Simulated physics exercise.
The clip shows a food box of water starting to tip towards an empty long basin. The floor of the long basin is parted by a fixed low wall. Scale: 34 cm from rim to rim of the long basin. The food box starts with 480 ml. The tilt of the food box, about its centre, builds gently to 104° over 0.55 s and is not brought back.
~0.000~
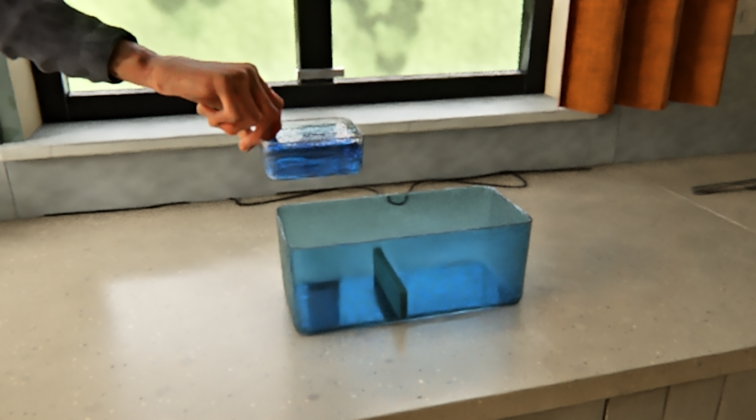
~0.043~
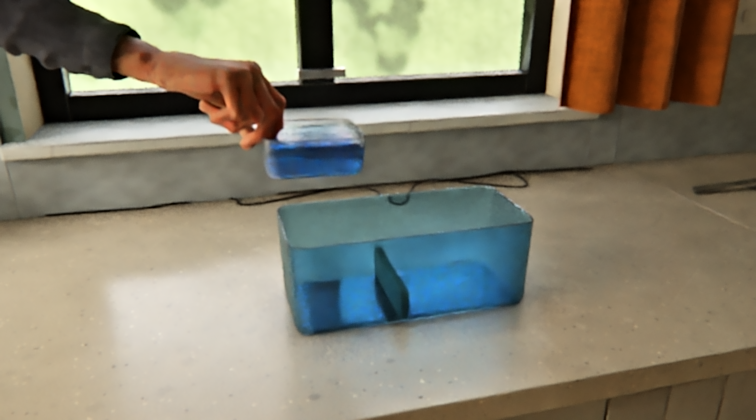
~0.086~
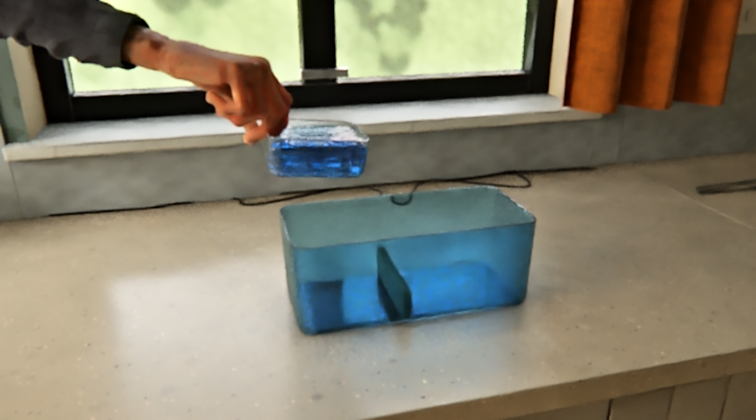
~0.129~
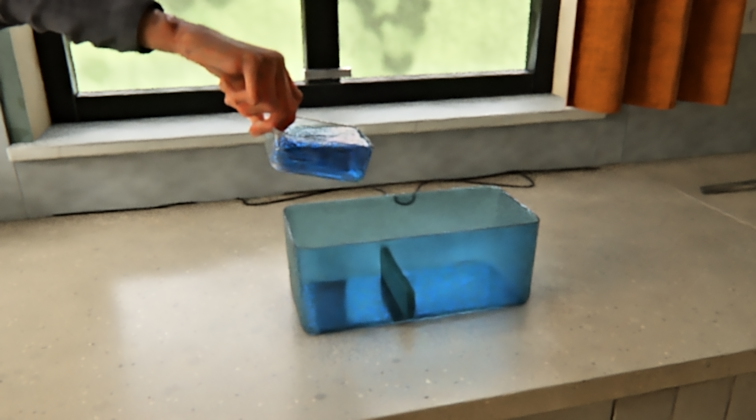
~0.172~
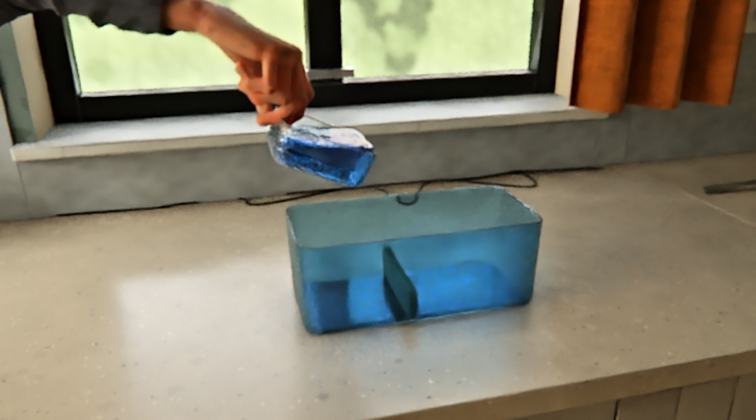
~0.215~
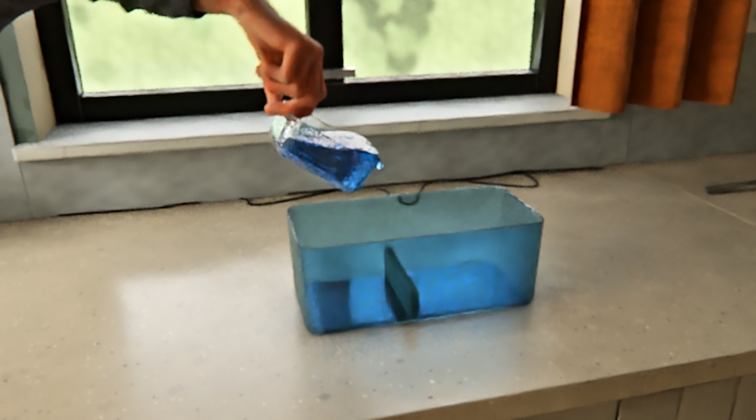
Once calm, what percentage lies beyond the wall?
The far part has some 60 per cent.
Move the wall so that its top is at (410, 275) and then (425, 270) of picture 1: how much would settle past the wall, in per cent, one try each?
First 25, then 15 per cent.
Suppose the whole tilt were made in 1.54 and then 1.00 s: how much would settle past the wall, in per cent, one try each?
In turn about 70 and 70 per cent.
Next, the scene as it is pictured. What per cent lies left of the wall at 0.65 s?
Near 36 in a hundred.
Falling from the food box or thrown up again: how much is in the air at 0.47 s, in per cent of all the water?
About 26 per cent.
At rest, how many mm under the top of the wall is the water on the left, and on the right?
Left about 32 mm, right about 32 mm.
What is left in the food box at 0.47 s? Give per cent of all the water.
Near 6 in a hundred.
Then, 0.47 s in, the tilt is 98° and 6 per cent is still to pour, 23 is left of the wall and 45 right of it.
Then, 0.65 s in, the tilt is 104° and 1 per cent is still to pour, 35 is left of the wall and 62 right of it.
Then, 0.84 s in, the tilt is 104° and 0 per cent is still to pour, 39 is left of the wall and 60 right of it.
Then, 1.05 s in, the tilt is 104° and 0 per cent is still to pour, 40 is left of the wall and 60 right of it.
Finally, 40 per cent lies left of the wall, 60 right of it and 1 outside.
